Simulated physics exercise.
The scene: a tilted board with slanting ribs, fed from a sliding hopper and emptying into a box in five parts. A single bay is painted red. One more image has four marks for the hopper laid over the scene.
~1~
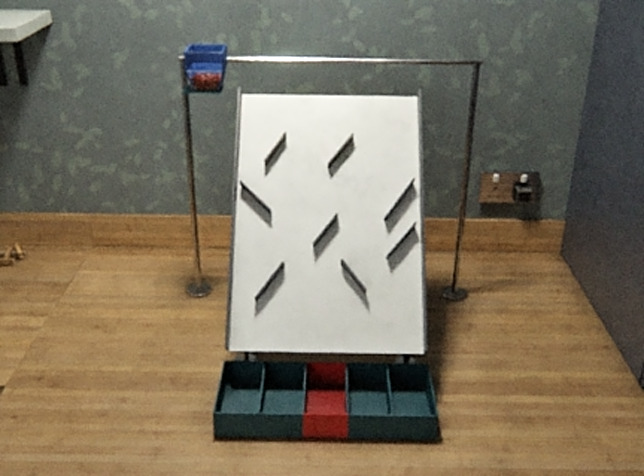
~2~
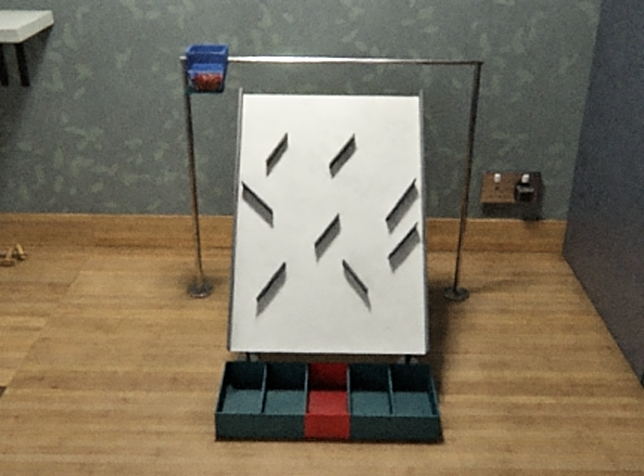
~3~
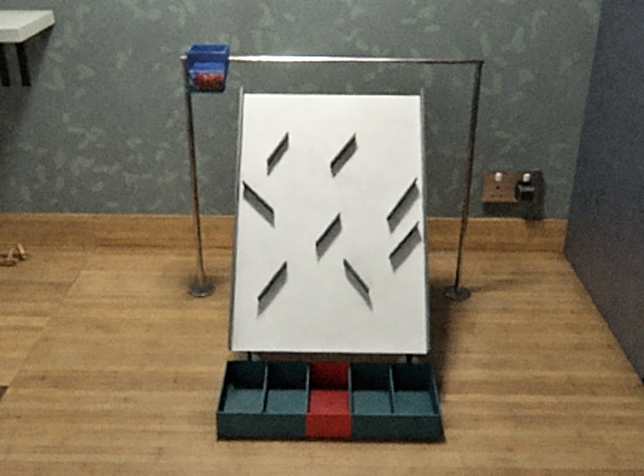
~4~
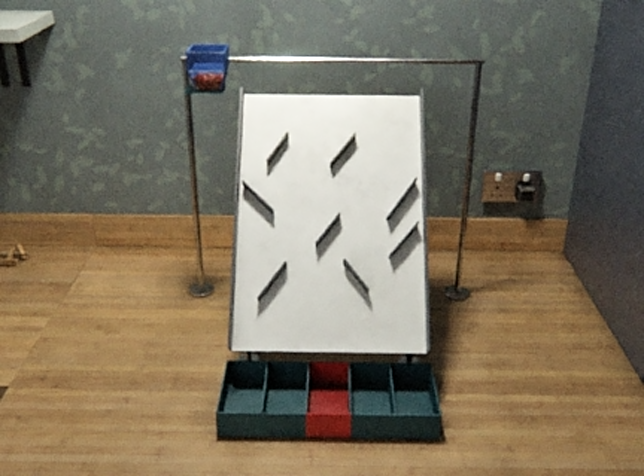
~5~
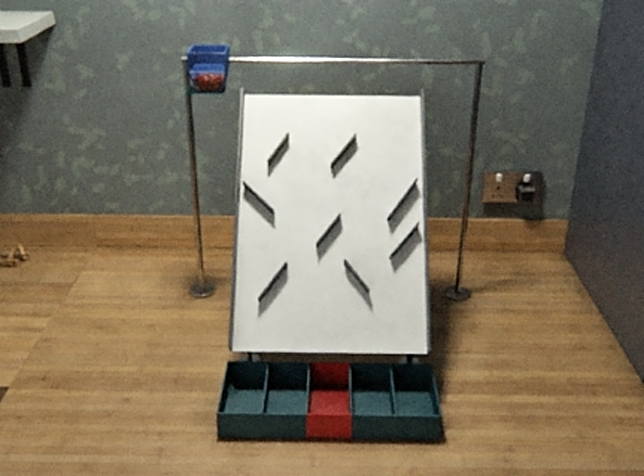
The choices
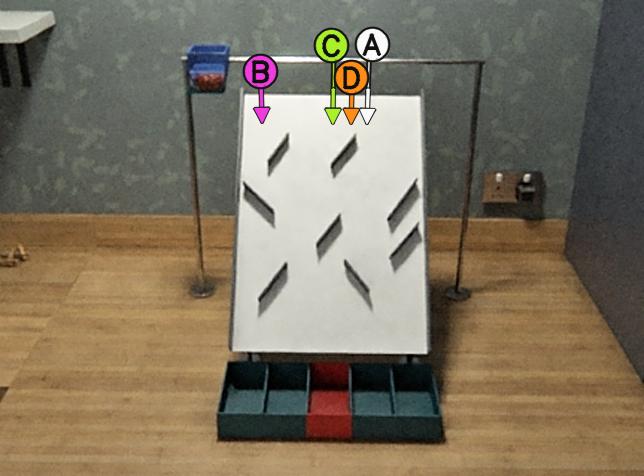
The clip opens on a tilted white board with slanting ribs, standing above a dark green box of five bays, the middle one red. A blue hopper holding reddish contents sits at the upper left of a metal rail. Nothing moves apart from a very slight shift of the view.
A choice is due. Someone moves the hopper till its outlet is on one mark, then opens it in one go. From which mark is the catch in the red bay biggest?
It is B.
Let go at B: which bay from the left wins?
The third from the left.
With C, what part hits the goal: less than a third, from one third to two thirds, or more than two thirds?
Less than a third.
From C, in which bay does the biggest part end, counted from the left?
The second.
On the marked copy, mark A meets the board at (367, 118); mark B meets the board at (262, 117); mark C meets the board at (332, 118); mark D meets the board at (351, 118).
For mark A, a stray few in the red bay, nearly all in other bays.
For mark B, about two thirds in the red bay, about a quarter in other bays, a small part held on the board.
For mark C, a small part in the red bay, most in other bays, a small part outside the box.
For mark D, a small part in the red bay, nearly all in other bays, a stray few outside the box.
